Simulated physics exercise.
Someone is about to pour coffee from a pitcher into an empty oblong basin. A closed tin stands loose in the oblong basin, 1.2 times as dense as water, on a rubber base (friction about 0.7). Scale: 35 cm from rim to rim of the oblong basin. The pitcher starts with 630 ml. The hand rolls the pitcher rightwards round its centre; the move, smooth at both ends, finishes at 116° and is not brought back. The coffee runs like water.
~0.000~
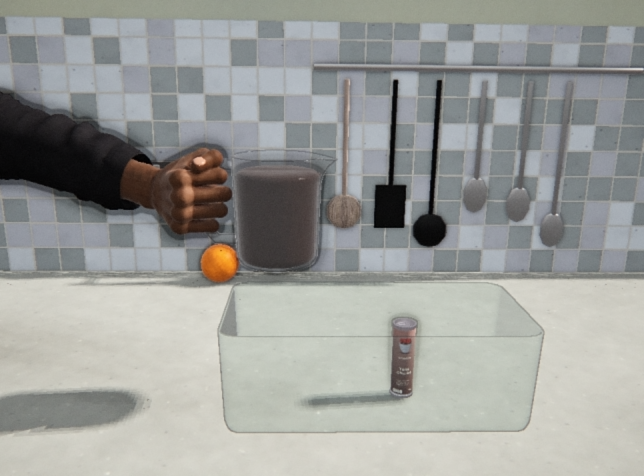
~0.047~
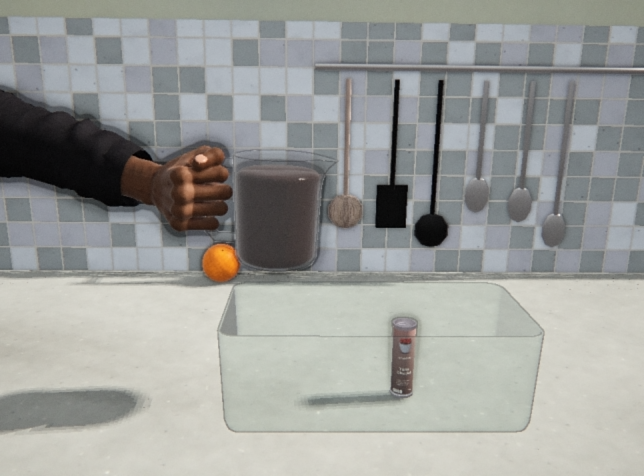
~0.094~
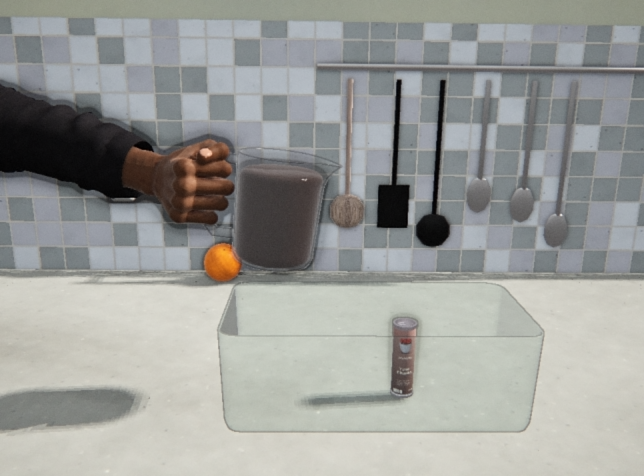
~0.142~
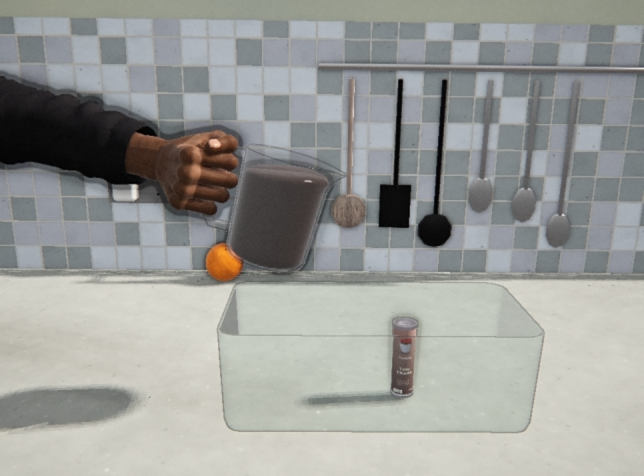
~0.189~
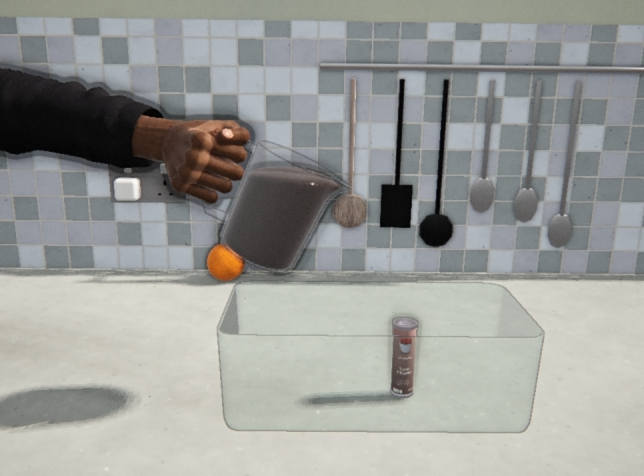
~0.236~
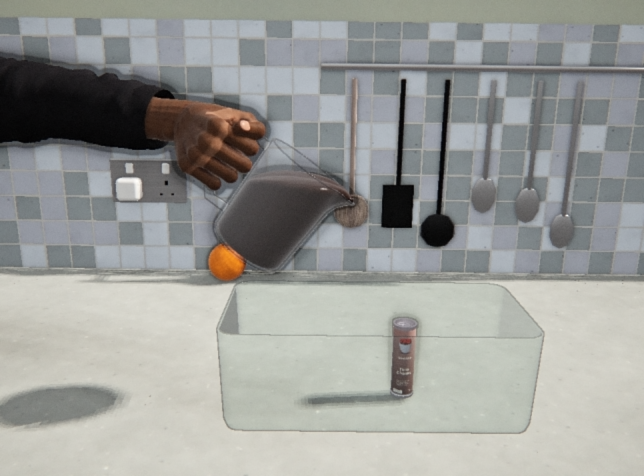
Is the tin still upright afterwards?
It falls.
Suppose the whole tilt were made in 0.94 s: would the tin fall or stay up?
Then it goes over.
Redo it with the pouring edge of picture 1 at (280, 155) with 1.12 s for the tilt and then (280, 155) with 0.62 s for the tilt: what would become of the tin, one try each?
First it remains upright; then it remains upright.
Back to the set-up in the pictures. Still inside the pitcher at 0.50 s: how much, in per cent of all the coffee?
Near 50 in a hundred.
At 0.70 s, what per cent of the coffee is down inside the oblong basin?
Some 86 per cent.
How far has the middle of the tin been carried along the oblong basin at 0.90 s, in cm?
Some 8 cm.
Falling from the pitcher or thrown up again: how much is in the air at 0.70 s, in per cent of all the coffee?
Some 7 per cent.
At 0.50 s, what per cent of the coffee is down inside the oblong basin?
About 28 per cent.
Then, 0.50 s in, the tilt is 106° and 50 per cent is still to pour; the tin stands where it began.
Then, 0.70 s in, the tilt is 116° and 7 per cent is still to pour; the tin leans 31°.
Then, 0.90 s in, the tilt is 116° and 0 per cent is still to pour; the tin lies on its side.
Then, 1.12 s in, the tilt is 116° and 0 per cent is still to pour; the tin lies on its side.
Finally, the tin lies on its side.
